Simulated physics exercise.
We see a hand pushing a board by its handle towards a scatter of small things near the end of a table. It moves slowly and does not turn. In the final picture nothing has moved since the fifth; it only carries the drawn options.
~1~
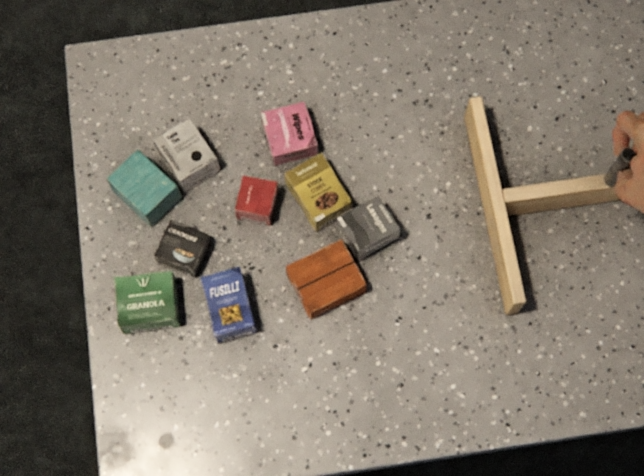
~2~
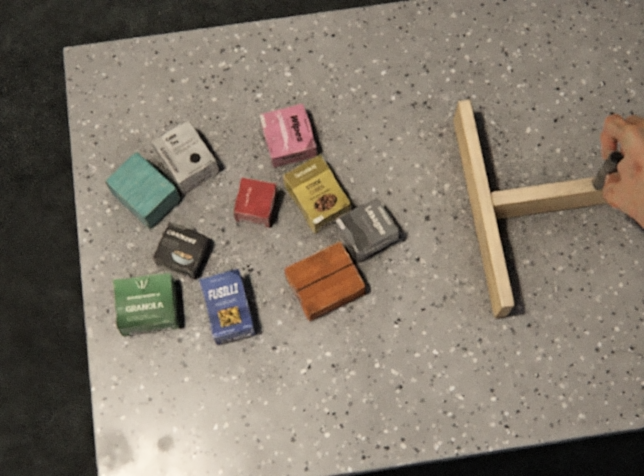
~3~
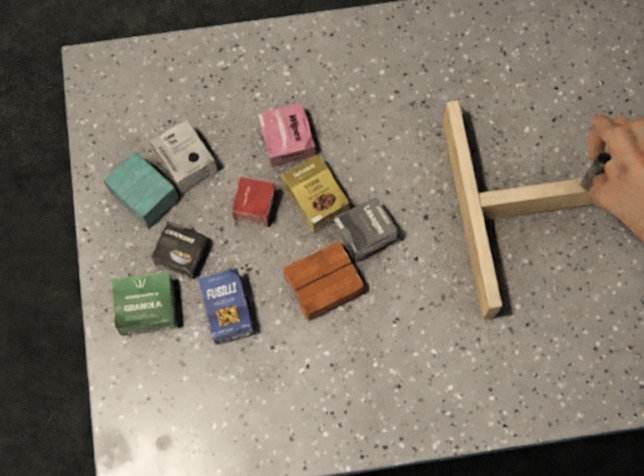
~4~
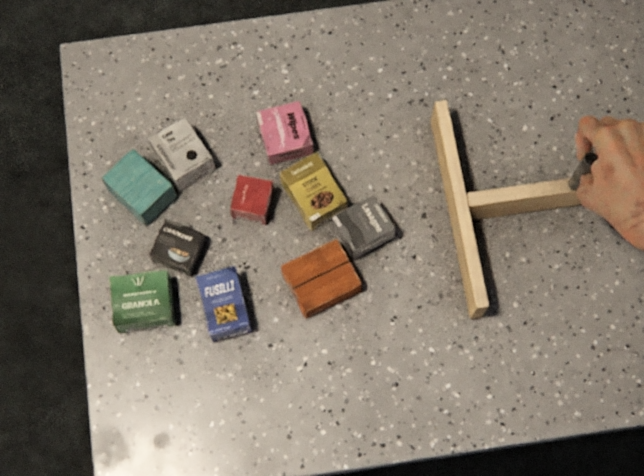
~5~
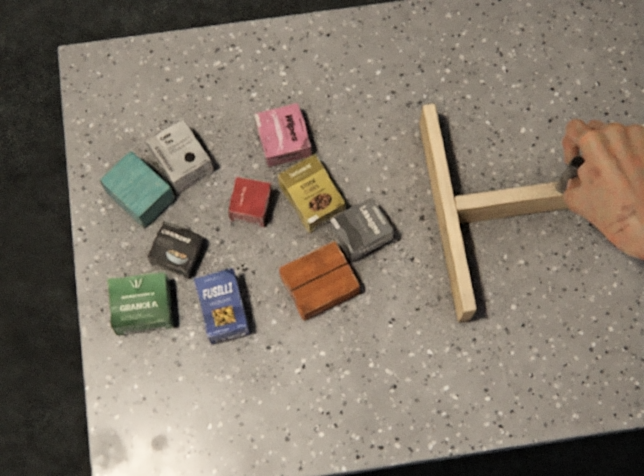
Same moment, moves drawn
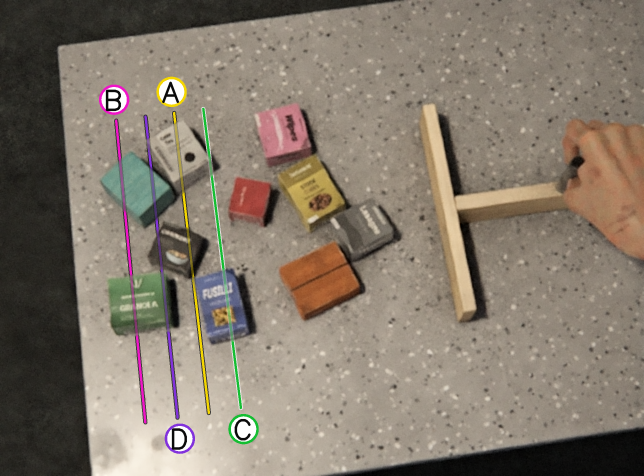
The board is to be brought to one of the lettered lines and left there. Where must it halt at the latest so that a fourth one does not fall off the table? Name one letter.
The farthest such stop is D.
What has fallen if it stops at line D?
The green packet goes over.
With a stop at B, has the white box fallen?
No.
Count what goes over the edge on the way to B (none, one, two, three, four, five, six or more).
By then, five.
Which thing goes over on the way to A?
The green packet.
On the marked copy, A at (191, 256); B at (130, 264); C at (221, 251); D at (161, 260).
Taking D. A third of the way, board (346, 219); orange box (293, 297); yellow packet (304, 189).
Two thirds of the way, board (242, 233); green packet (118, 308); turquoise block (126, 184).
When it is over, board (160, 245); green packet over the edge; blue packet (88, 325); one fallen.
As for the rest, A is within the limit but short; B drops five; C is within the limit but short.
